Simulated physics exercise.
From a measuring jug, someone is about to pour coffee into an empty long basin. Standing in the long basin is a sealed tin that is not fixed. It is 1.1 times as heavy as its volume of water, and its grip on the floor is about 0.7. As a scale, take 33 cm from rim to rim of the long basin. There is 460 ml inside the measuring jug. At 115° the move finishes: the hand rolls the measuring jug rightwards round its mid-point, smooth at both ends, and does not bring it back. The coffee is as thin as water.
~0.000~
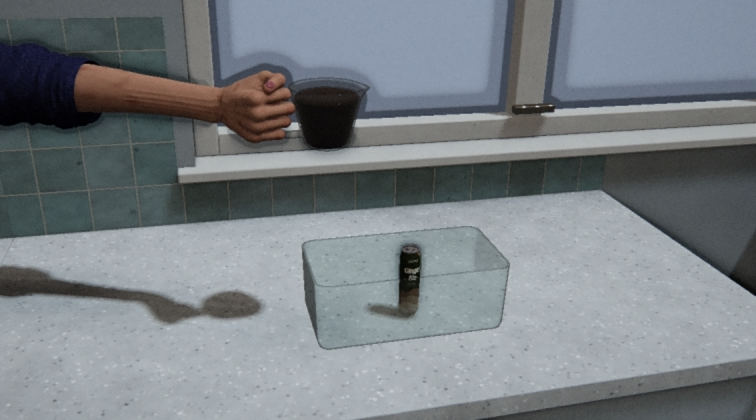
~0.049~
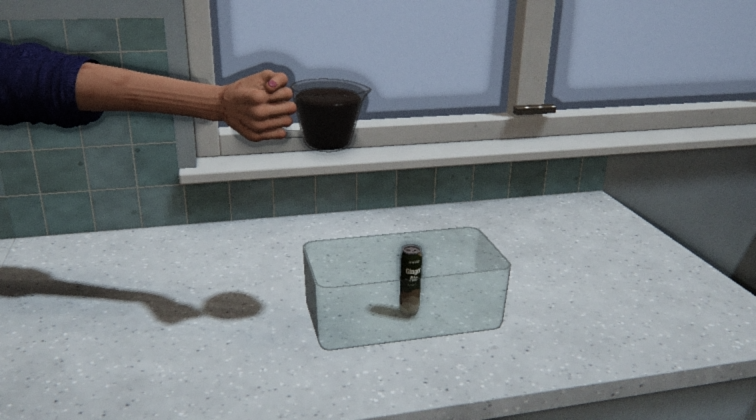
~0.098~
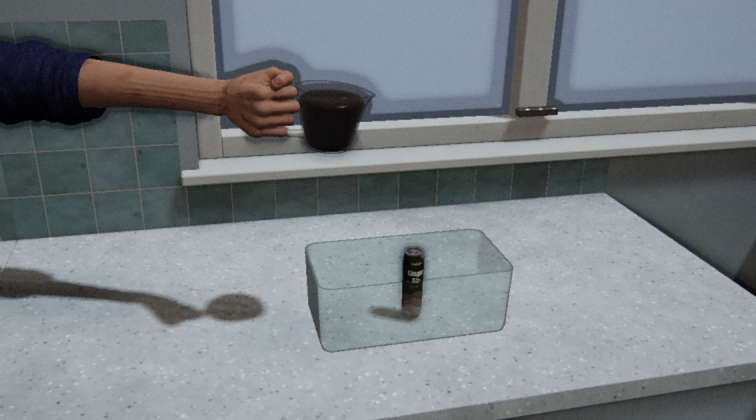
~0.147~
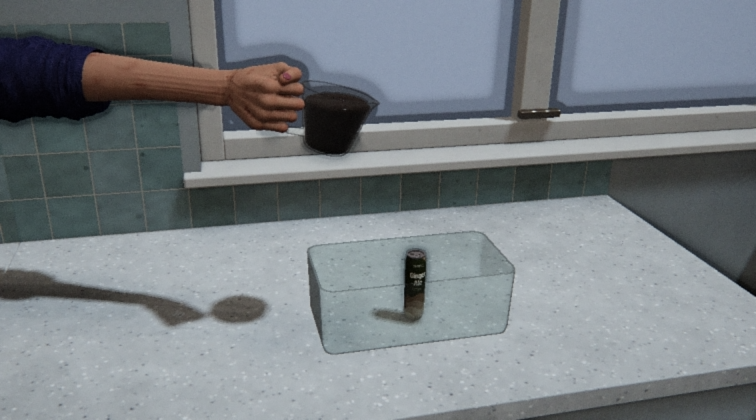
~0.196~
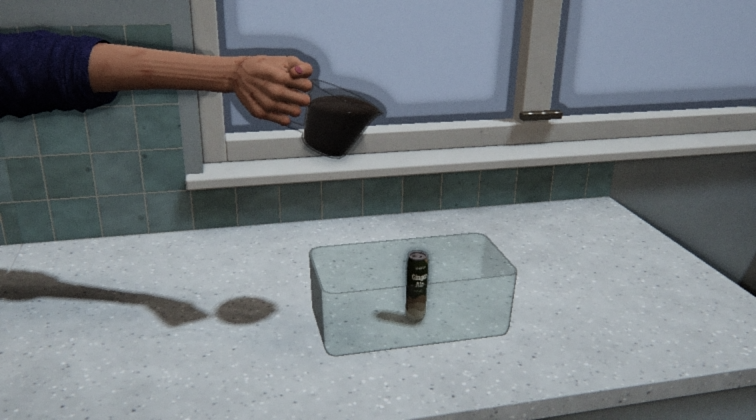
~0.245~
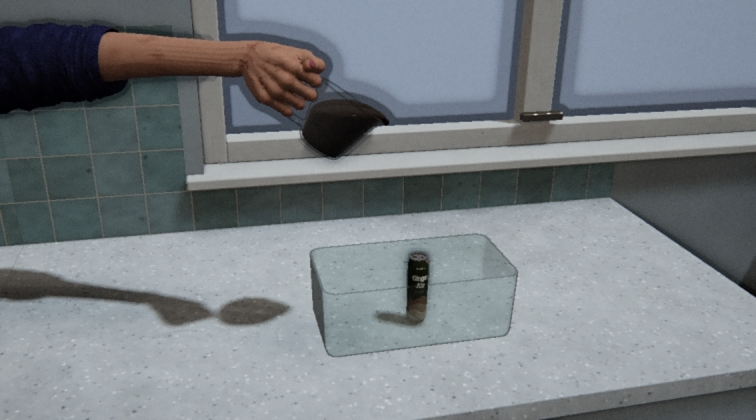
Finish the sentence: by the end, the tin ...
By the end, the tin has toppled.
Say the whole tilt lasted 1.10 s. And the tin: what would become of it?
The tin would stay balanced.
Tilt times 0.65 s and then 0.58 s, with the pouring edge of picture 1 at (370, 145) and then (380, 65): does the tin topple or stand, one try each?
Run one: It does not tip. Run two: It does not tip.
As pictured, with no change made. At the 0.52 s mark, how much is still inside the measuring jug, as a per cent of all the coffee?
Roughly 26 per cent.
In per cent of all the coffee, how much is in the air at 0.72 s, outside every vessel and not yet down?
Estimate: About 12 in a hundred.
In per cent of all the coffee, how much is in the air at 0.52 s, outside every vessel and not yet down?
Near 60 in a hundred.
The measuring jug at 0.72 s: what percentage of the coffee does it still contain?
I reckon near 0 per cent still sits there.
After 0.52 s the tilt is 103° and 26 per cent is still to pour; the tin stands where it began.
After 0.72 s the tilt is 115° and 0 per cent is still to pour; the tin stands 1 cm from where it began.
After 0.92 s the tilt is 115° and 0 per cent is still to pour; the tin leans 19°.
After 1.15 s the tilt is 115° and 0 per cent is still to pour; the tin lies on its side.
In the end the tin lies on its side.
